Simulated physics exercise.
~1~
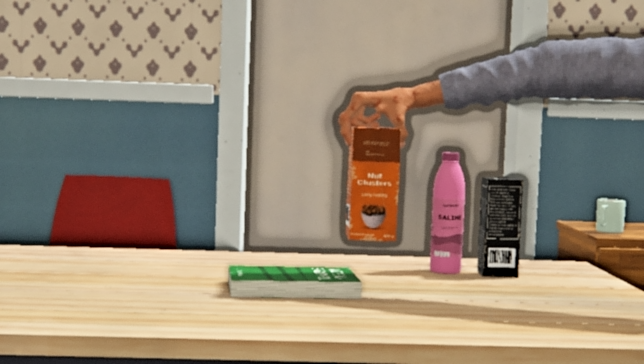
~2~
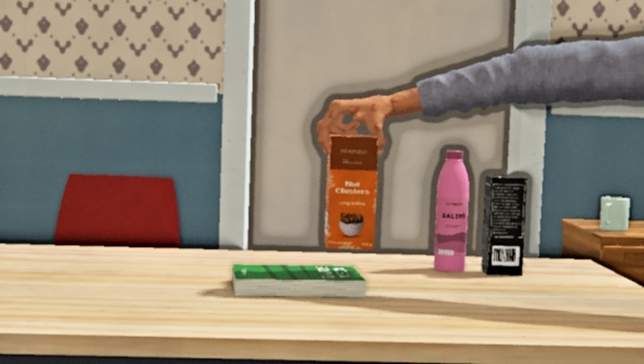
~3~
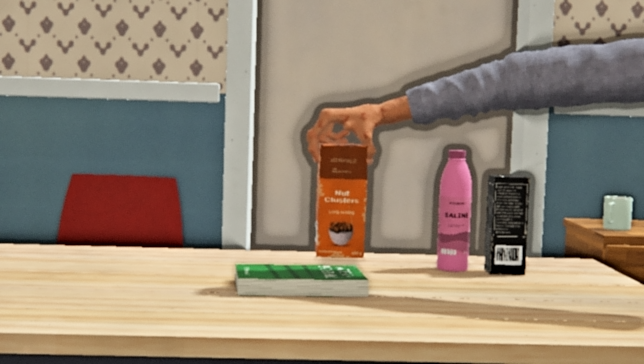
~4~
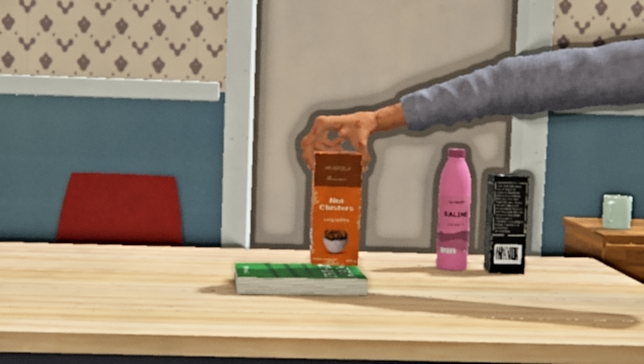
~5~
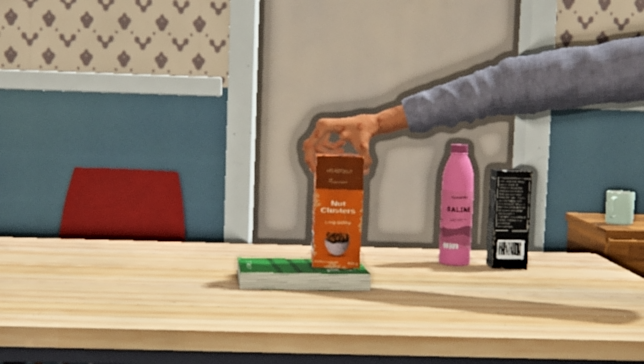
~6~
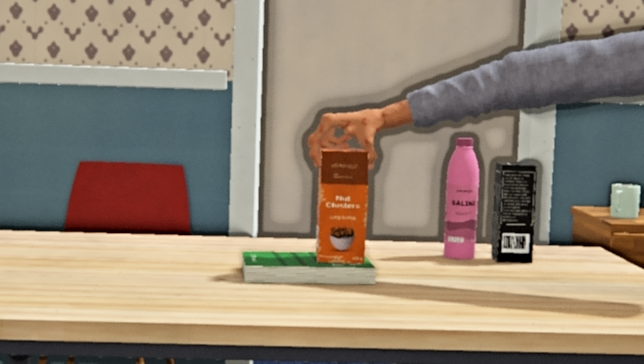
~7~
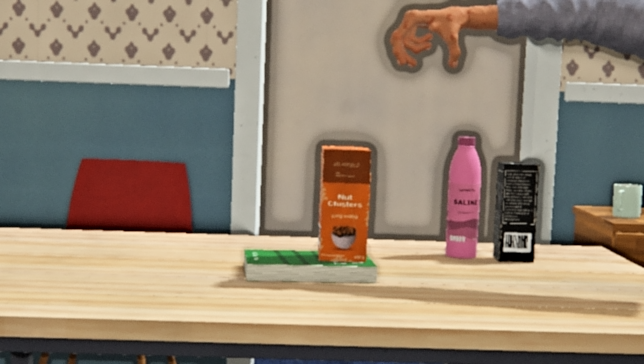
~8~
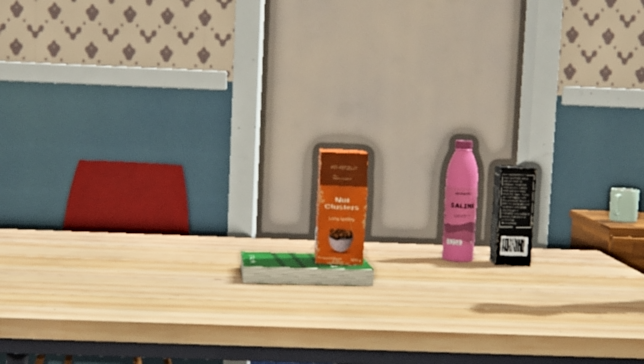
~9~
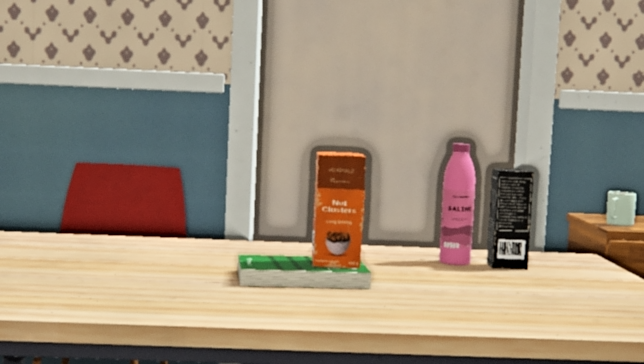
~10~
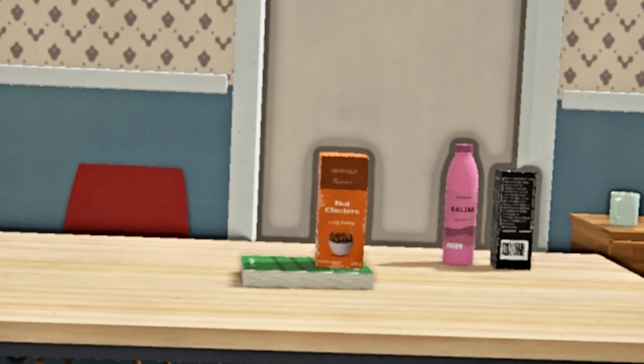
To begin with, a hand in a grey sleeve holds an orange carton by its top above a pale wooden table, where a green book lies flat and a pink bottle stands beside a black carton. The hand carries the orange carton a short way left and lowers it toward the book. It sets the carton upright on the right part of the book and keeps hold of it briefly. Then the fingers let go, and the arm draws back up to the right and out of view. The orange carton stays standing on the book, with the bottle and black carton still upright nearby.
